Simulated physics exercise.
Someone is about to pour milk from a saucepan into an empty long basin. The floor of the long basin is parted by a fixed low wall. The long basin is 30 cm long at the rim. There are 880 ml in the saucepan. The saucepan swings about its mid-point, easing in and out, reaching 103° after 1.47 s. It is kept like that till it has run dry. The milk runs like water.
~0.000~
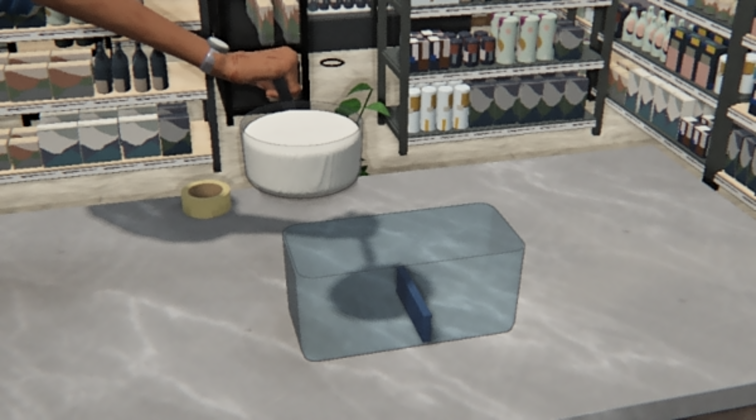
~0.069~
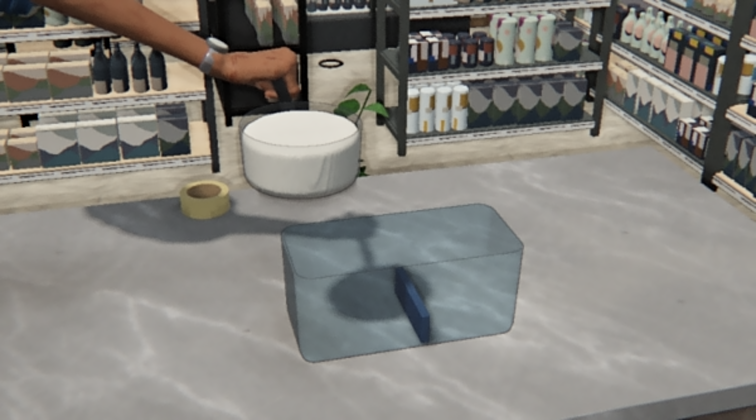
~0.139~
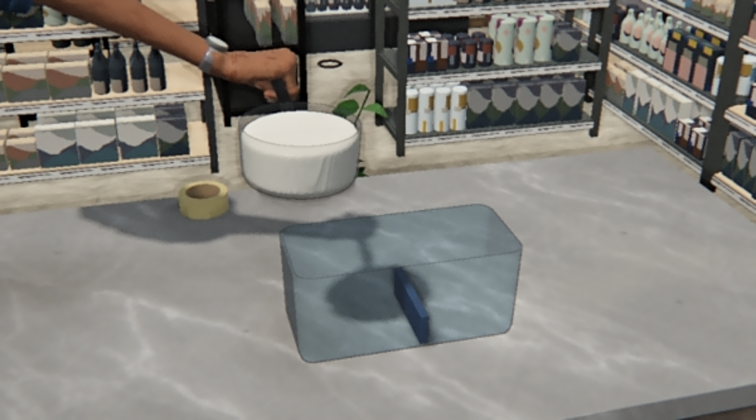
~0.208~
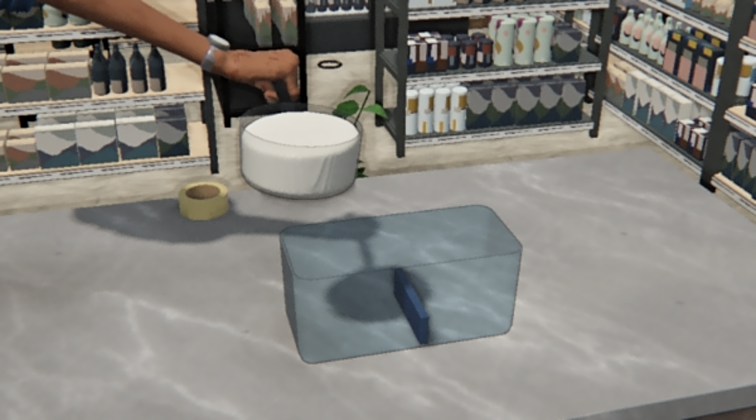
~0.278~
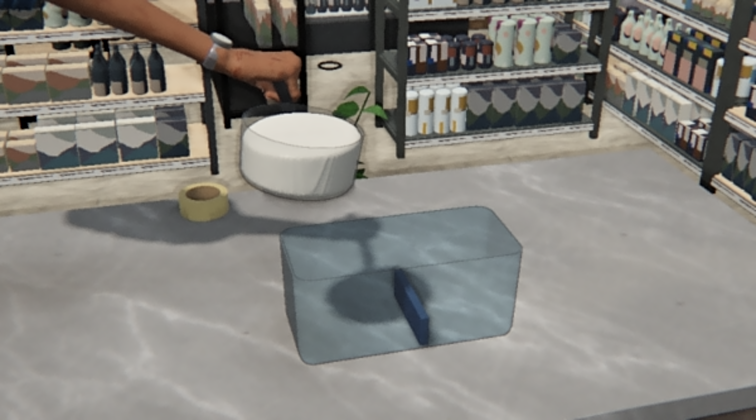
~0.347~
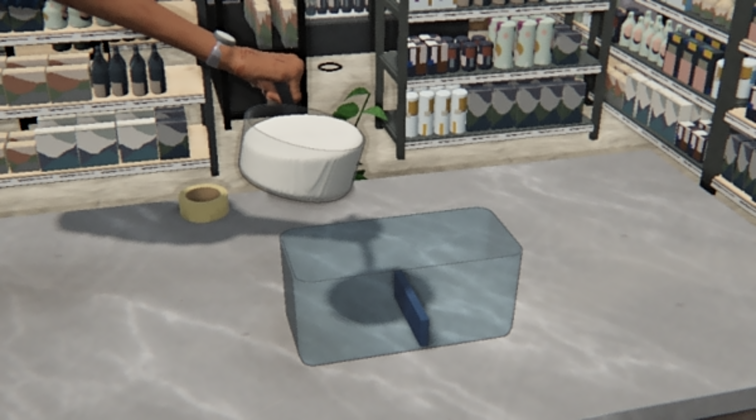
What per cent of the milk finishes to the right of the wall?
About 54 per cent.
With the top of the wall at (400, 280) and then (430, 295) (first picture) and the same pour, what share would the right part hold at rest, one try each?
In turn about 70 and 30 per cent.
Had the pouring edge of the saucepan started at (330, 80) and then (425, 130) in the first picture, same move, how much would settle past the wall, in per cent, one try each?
First 30, then 85 per cent.
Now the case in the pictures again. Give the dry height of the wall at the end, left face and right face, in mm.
Left about 24 mm, right about 14 mm.
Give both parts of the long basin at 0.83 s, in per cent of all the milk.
Left about 6, right about 16.
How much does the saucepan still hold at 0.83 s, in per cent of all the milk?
Near 48 in a hundred.
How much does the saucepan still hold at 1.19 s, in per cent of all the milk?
Some 10 per cent.
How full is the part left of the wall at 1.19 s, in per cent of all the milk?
About 30 per cent.
After 0.83 s the tilt is 62° and 48 per cent is still to pour, 6 is left of the wall and 16 right of it.
After 1.19 s the tilt is 94° and 9 per cent is still to pour, 30 is left of the wall and 53 right of it.
After 1.56 s the tilt is 103° and 0 per cent is still to pour, 44 is left of the wall and 54 right of it.
After 1.97 s the tilt is 103° and 0 per cent is still to pour, 46 is left of the wall and 54 right of it.
In the end 46 per cent lies left of the wall, 54 right of it and 1 outside.
